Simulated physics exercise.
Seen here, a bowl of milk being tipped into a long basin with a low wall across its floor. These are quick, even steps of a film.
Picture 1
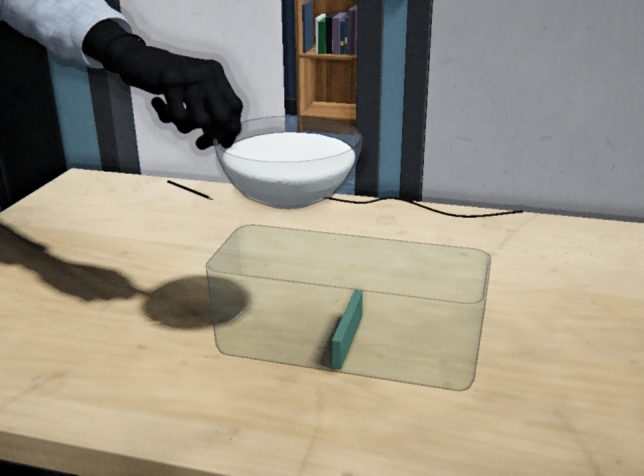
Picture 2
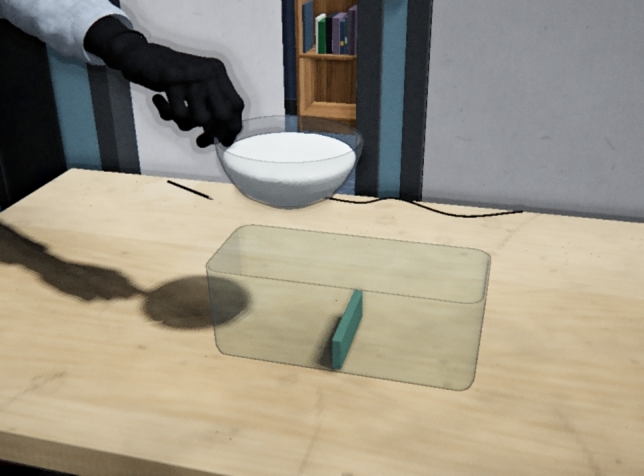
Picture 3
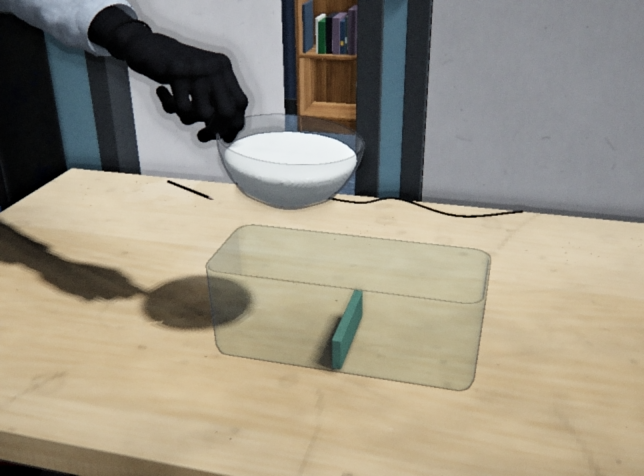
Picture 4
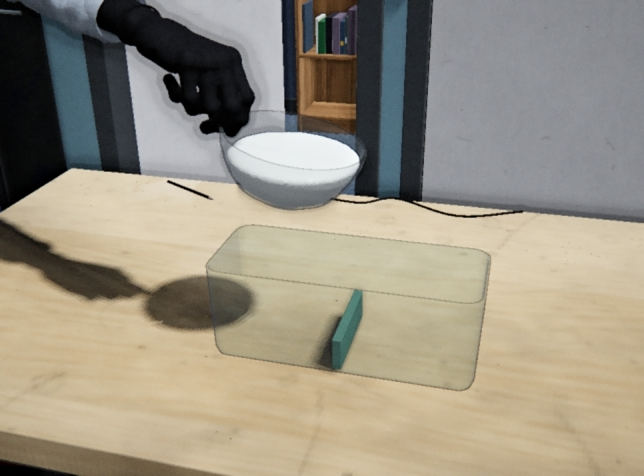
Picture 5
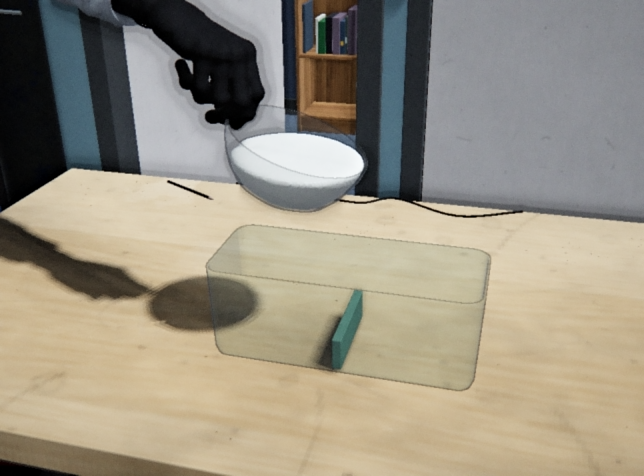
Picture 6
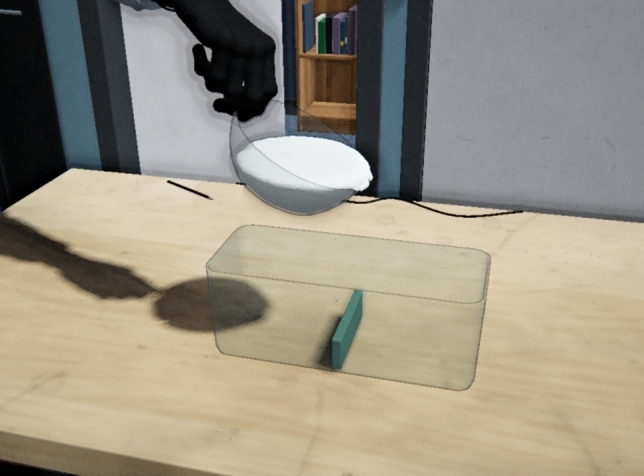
On a pale wooden table, a black-gloved hand held a glass bowl of milk above a long clear basin with a low green wall inside, then tilted it rightward until the milk reached its rim.
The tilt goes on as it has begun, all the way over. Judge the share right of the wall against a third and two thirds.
It comes to over two thirds.
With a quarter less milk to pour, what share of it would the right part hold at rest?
About 85 per cent.
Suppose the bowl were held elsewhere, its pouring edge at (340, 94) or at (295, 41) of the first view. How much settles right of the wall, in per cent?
The first gives 80 %, the second 60 %.
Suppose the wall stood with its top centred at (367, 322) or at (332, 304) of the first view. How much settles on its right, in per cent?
In turn 65 and 95 in a hundred.
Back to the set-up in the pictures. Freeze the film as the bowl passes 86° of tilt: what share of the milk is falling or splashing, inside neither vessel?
It comes to 25 per cent or so.
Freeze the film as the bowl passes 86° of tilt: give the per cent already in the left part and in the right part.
Some 0 per cent left and 55 right.
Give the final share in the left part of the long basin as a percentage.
Some 20 per cent.
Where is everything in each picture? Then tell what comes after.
It leans 0°; its right rim is at (359, 145); the milk meets the walls at (228, 147) and (355, 157); the long basin's rim runs from (223, 247) to (488, 278); the wall's top is at (348, 315), in the first frame.
It leans 1°; its right rim is at (360, 146); the milk meets the walls at (228, 146) and (355, 157), in the second frame.
It leans 5°; its right rim is at (362, 151); the milk meets the walls at (230, 144) and (356, 161), in the third frame.
It leans 11°; its right rim is at (363, 159); the milk meets the walls at (232, 143) and (360, 163), in the fourth frame.
It leans 20°; its right rim is at (364, 170); the milk meets the walls at (236, 144) and (364, 165), in the fifth frame.
It leans 30°; its right rim is at (363, 183); the milk meets the walls at (241, 147) and (362, 174); 4 per cent is over the edge, in the sixth frame.
A moment on, the bowl is tipped on its side and 17 per cent is still to pour, 0 is left of the wall and 55 right of it.
Next, the bowl is tipped right over and 0 per cent is still to pour, 15 is left of the wall and 80 right of it.
Then the bowl is tipped right over and 0 per cent is still to pour, 18 is left of the wall and 81 right of it.
Later the bowl is tipped right over and 0 per cent is still to pour, 18 is left of the wall and 80 right of it.
In the end 18 per cent lies left of the wall, 80 right of it and 2 outside.
